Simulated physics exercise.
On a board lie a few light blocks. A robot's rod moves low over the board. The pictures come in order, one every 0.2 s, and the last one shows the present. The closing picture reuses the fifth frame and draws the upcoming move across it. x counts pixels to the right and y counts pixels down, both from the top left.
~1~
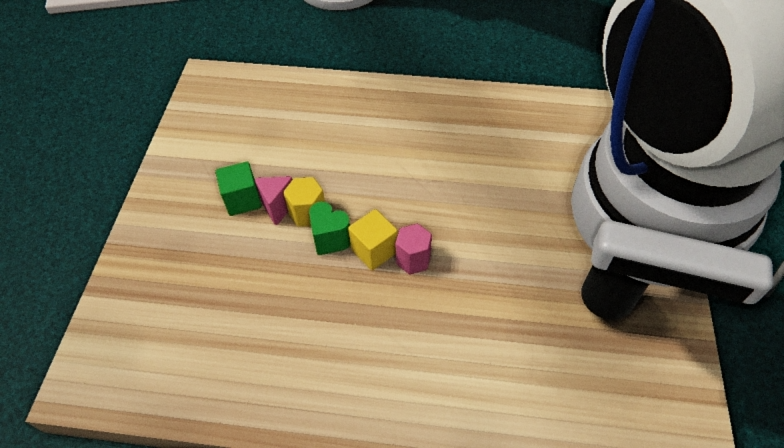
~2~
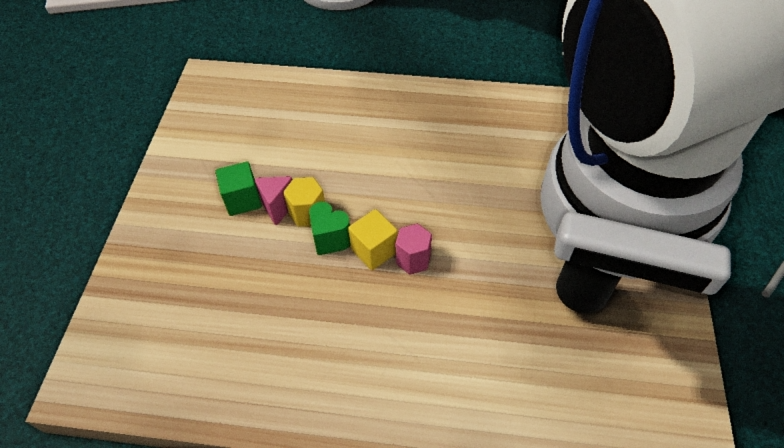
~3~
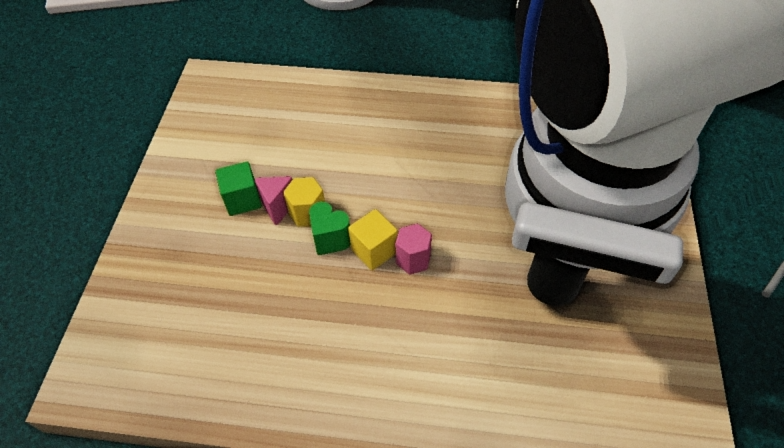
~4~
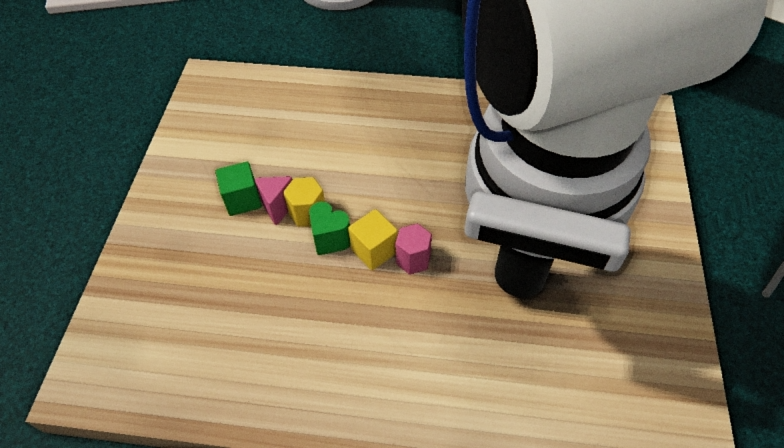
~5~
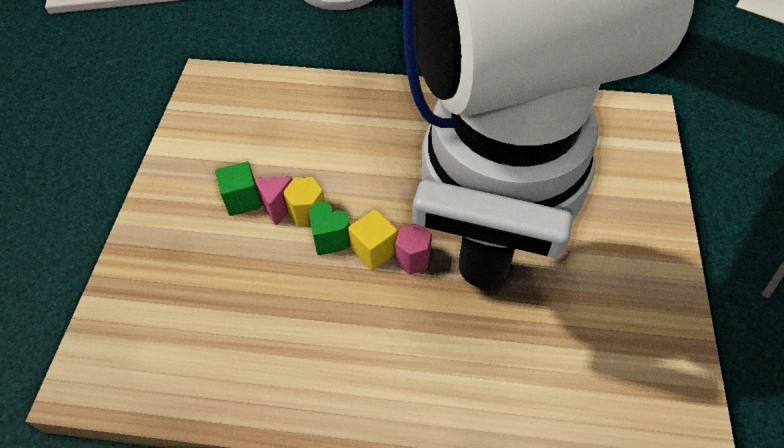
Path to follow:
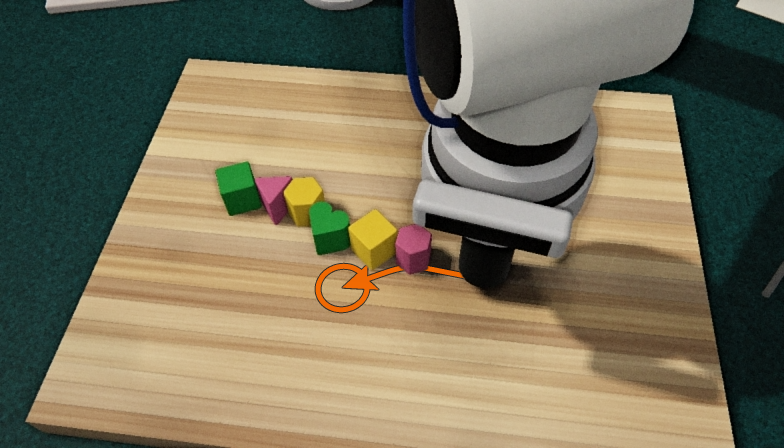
A robot arm moves its dark rod left over a wooden board toward six still blocks.
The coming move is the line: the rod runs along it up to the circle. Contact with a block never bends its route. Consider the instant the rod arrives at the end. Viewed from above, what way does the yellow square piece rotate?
From above, the turn goes anticlockwise.
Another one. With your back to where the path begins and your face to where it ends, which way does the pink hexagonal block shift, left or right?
Facing from start to end, it will go to the right.
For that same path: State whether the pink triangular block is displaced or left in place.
It keeps its spot.
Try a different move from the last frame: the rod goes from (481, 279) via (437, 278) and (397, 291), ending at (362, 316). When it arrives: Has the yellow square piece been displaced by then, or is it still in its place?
The yellow square piece will not stay where it is.
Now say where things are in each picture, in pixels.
In the first frame, rod tip at (607, 297); block tops, pink triangular block at (272, 186); yellow hexagonal block at (303, 190); green heart at (327, 218); yellow square piece at (373, 228); pink hexagonal block at (414, 238).
In the second frame, rod at (582, 291); blocks unchanged.
In the third frame, rod at (553, 283); blocks unchanged.
In the fourth frame, rod at (520, 275); blocks unchanged.
In the fifth frame, rod at (484, 266); pink triangular block at (272, 186); yellow hexagonal block at (303, 190); green heart at (327, 218); yellow square piece at (373, 228); pink hexagonal block at (414, 238).
Path on the board, from (481, 279) via (434, 270) and (387, 272), ending at (343, 288).
The first path, step by step. One third of the way, rod at (435, 257); green heart at (323, 219); yellow square piece at (364, 221), turned 35° anticlockwise; pink hexagonal block at (400, 228), turned 35° clockwise.
Two thirds of the way, rod at (386, 259); green heart at (316, 221), turned 15° clockwise; yellow square piece at (354, 215), turned 65° anticlockwise; pink hexagonal block at (392, 214), turned 60° clockwise.
At the end, rod at (341, 275); pink triangular block in place; yellow hexagonal block in place; green heart at (316, 221), turned 15° clockwise; yellow square piece at (354, 215), turned 65° anticlockwise; pink hexagonal block at (392, 214), turned 60° clockwise.
